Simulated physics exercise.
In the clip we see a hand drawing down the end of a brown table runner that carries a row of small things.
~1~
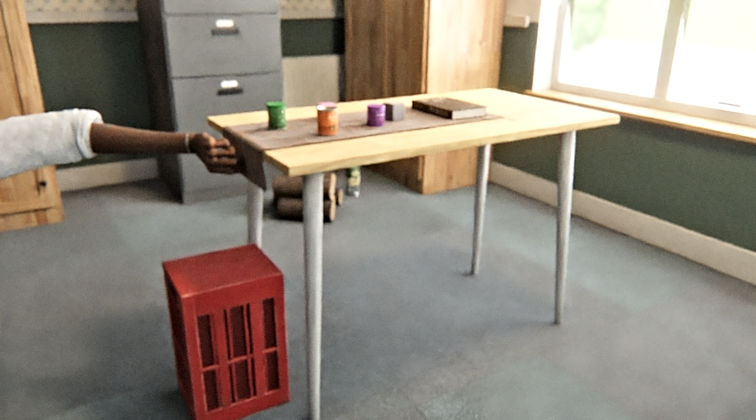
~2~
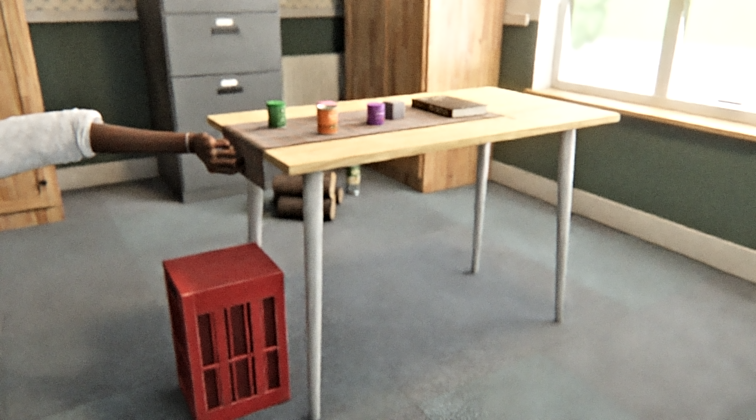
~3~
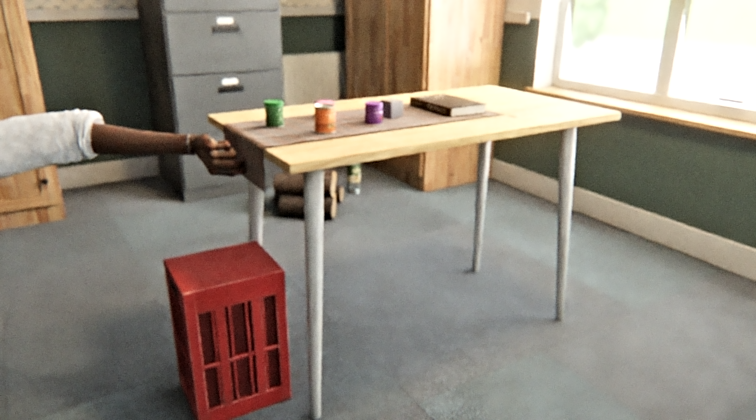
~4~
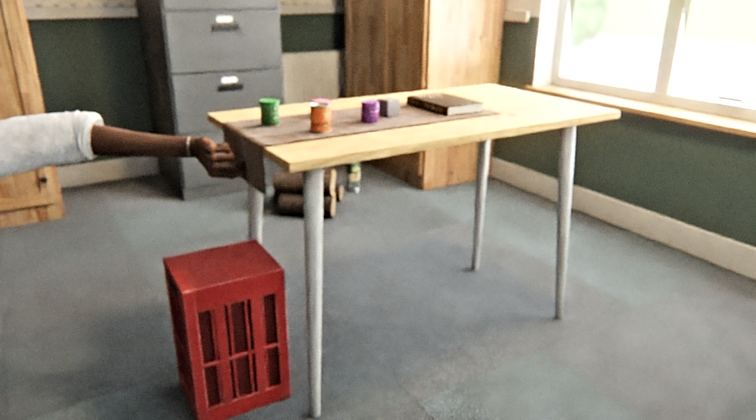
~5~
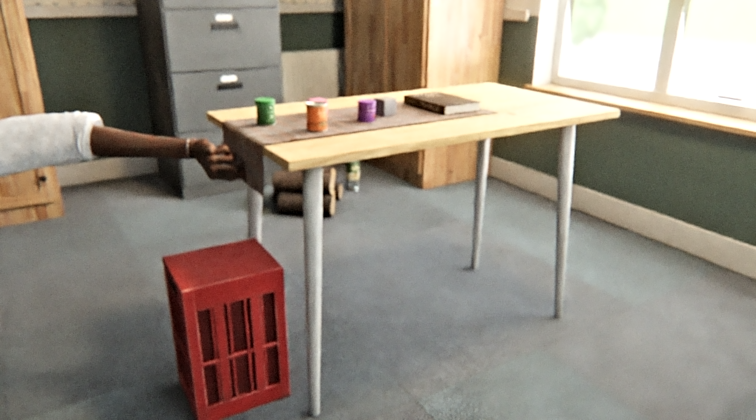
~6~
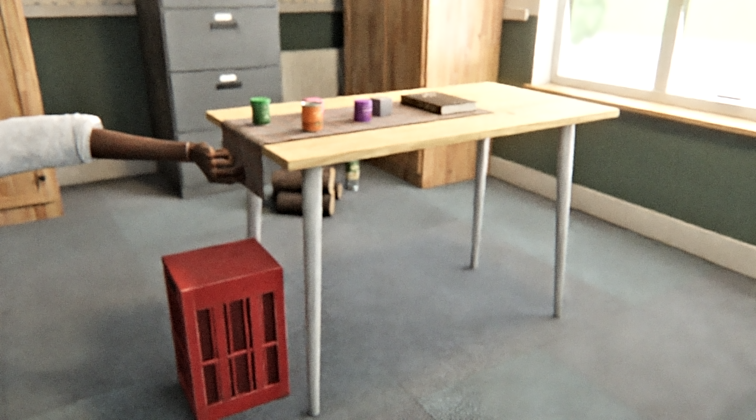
The clip opens on a hand at the left gripping the end of a brown runner on a wooden table, above a red crate. The hand draws the cloth slowly down, and the green, orange and purple containers, small grey cube and dark book shift slightly left together along the tabletop.
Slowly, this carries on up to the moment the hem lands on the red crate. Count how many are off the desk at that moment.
I expect the number going over to be two.
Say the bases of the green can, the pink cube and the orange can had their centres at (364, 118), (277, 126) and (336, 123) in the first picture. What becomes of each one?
The green can stays put; the pink cube ends up off; the orange can ends up off.
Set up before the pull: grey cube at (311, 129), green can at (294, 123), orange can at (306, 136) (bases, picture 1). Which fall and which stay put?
The grey cube ends up off, the green can ends up off and the orange can ends up off.
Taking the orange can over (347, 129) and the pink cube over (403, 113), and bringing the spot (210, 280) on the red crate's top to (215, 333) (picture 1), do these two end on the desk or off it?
The orange can is carried off; the pink cube survives.
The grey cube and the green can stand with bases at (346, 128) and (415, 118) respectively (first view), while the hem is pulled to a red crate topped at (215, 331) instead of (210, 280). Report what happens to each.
Note: Grey cube lost; green can kept on top.
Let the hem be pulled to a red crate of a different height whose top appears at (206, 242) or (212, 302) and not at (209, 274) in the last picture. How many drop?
Totals 1, 3.
Soon after, hem near (244, 202); all still up.
Then, hem near (246, 228); green can gone.
Further on, hem on the crate; green can and orange can gone.
At rest, hem on the crate; green can and orange can gone. Over the edge go two.
